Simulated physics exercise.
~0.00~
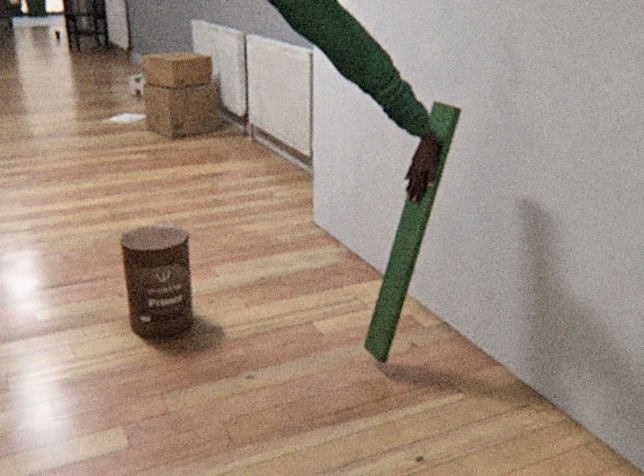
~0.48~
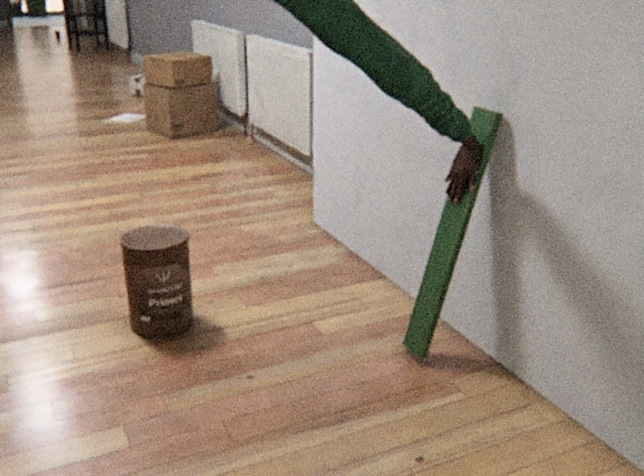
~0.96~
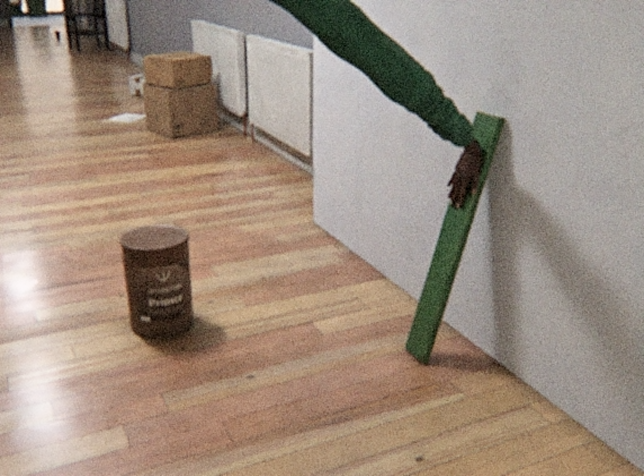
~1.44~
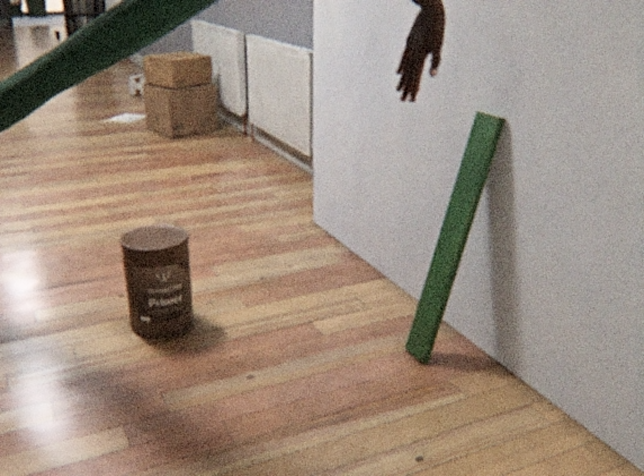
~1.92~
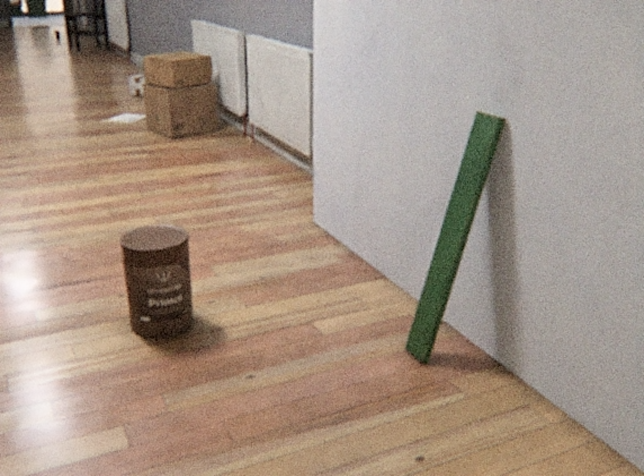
In a long room with a shiny wooden floor, a still camera looks down past a pale wall on the right, with radiators and stacked cardboard boxes farther back. A dark brown pail stands on the floor at left, while a hand on a green-sleeved arm holds a green plank upright at a slant near the wall. The hand moves the plank to the right and leans it against the wall, then shifts it very slightly. It lets go and draws back out of view. The plank stays leaning, and the pail has not moved.
